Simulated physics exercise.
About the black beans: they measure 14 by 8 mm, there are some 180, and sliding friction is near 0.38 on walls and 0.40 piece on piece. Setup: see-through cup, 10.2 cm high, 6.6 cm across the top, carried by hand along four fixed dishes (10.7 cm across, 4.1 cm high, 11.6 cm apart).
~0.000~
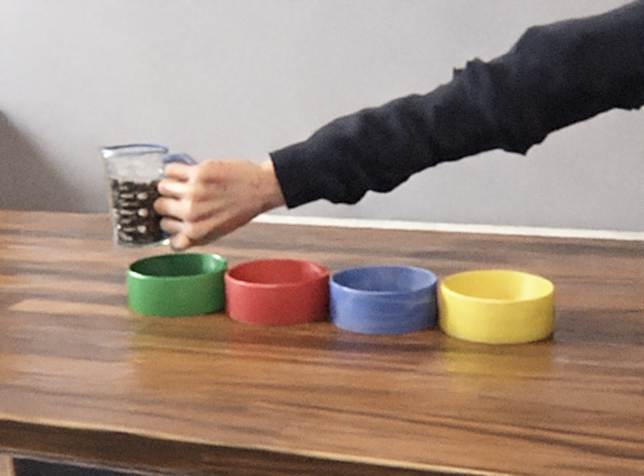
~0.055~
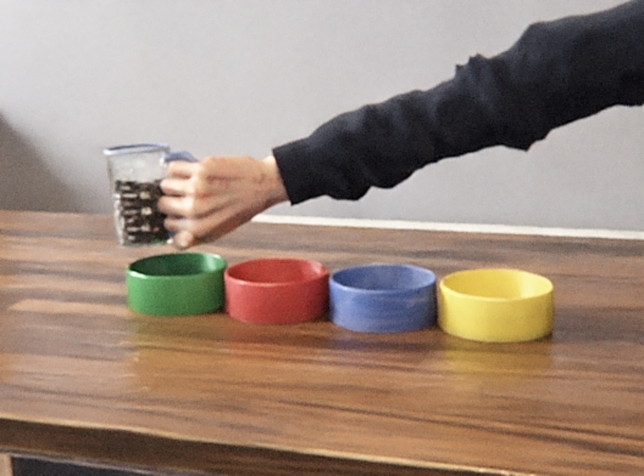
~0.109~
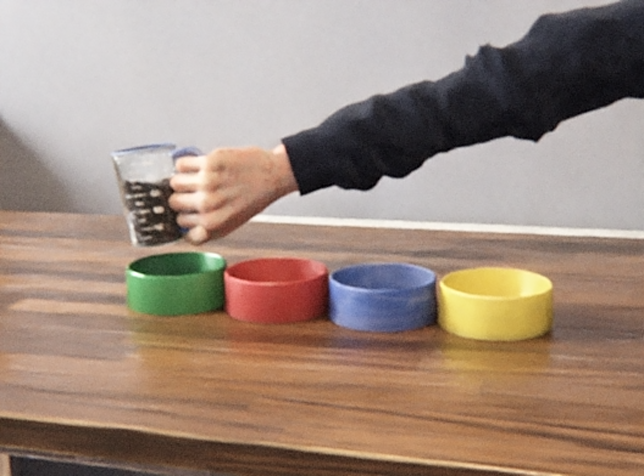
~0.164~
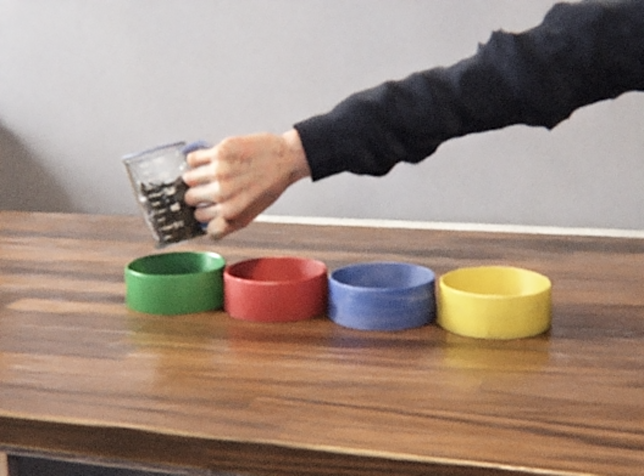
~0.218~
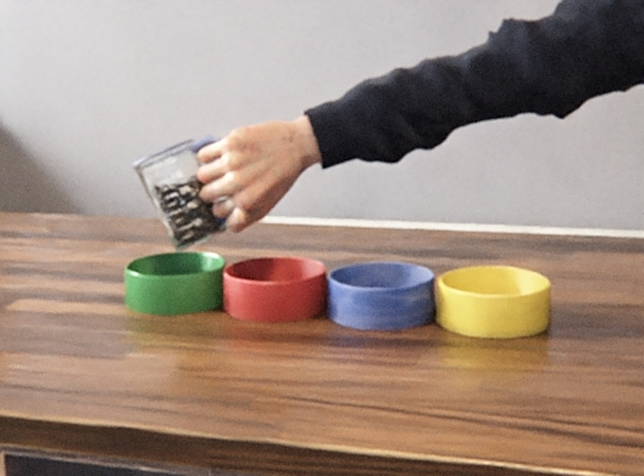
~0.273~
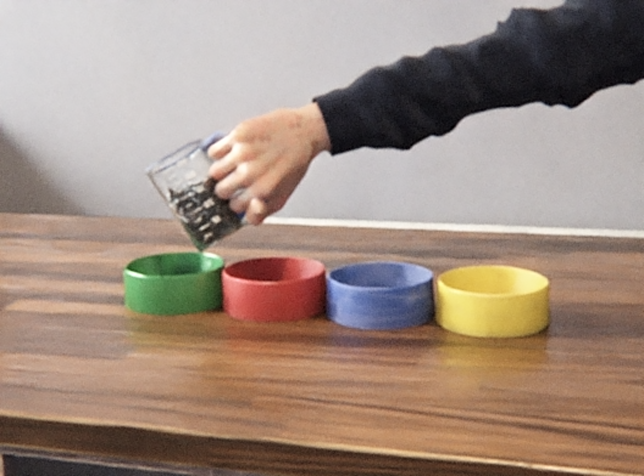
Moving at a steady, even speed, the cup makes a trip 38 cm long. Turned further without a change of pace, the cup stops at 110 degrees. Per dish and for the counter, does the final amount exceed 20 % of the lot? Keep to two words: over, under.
Red: Under, blue: Over, green: Under, yellow: Under, counter: Under.
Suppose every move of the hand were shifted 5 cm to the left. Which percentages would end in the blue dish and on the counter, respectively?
Blue: 80, counter: 0.
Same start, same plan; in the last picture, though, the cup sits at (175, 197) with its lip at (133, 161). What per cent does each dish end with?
It'd finish with red at 0, blue at 90, green at 0 and yellow at 0.
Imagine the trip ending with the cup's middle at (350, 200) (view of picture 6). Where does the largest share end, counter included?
Most of it ends up at red.
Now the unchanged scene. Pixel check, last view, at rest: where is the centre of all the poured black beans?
Est. centre at rest: (396, 299) px.
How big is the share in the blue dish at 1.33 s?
About 50 per cent by then.
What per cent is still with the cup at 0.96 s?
About 80 percent of the load.
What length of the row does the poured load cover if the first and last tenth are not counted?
About 7 cm.
After 0.68 s, tilt 90 degrees; cup holds 100 %.
Then, at 0.96 s, tilt 110 degrees; cup holds 80 %, blue 20 %.
After 1.33 s, tilt 110 degrees; cup holds 40 %, blue 50 %, yellow 5 %.
In the end, at 2.8 s, red 0 %, blue 90 %, green 0 %, yellow 5 %, counter 5 %.
